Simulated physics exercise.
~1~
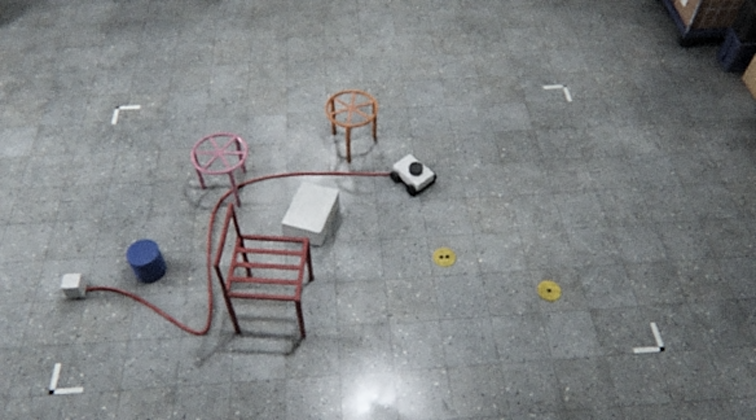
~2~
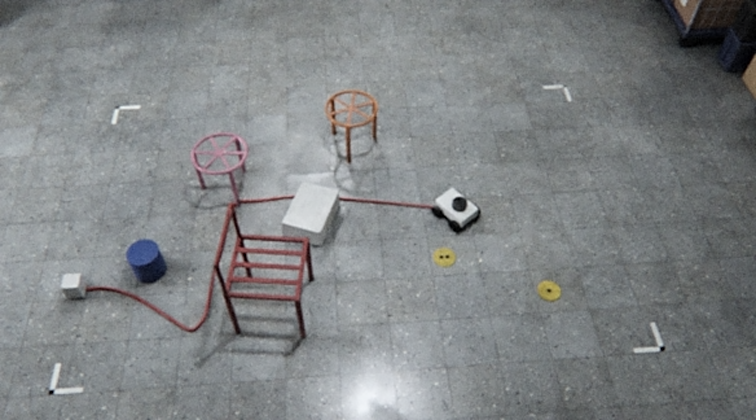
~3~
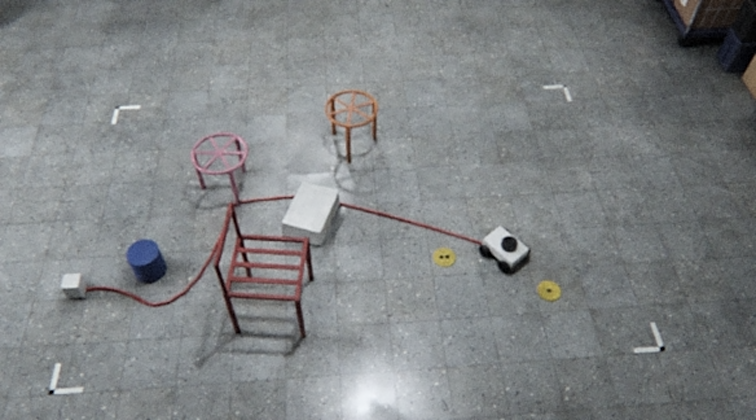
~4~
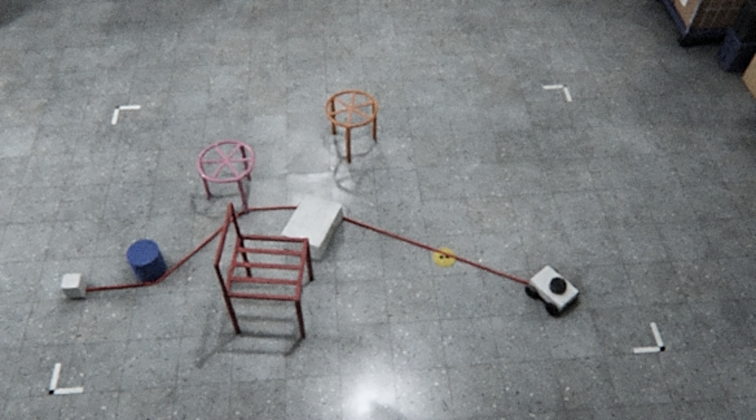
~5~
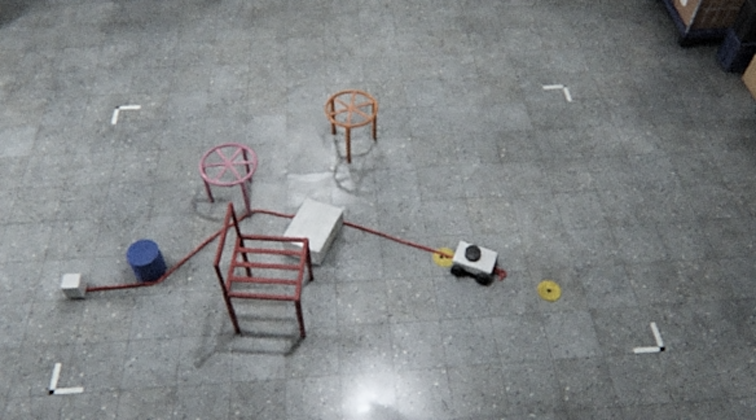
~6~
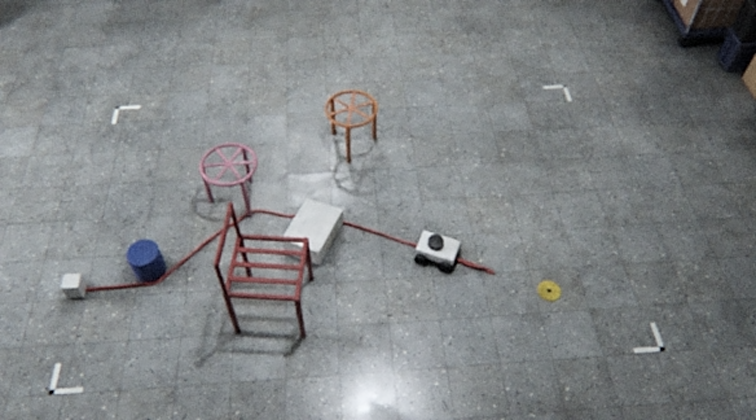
A small white cart with a black top trails a red lead across a grey tiled floor, seen from high above. The lead runs back past a white box, a pink stool and a red chair to a small white block beside a blue tub at left, while an orange stool stands farther back. The cart drives down and right towards two yellow marks, drawing the lead tighter. As it reaches the farther mark, the white box and pink stool shift slightly. The cart then moves back left over the lead and ends near the box, with the chair, tub and orange stool still in place.
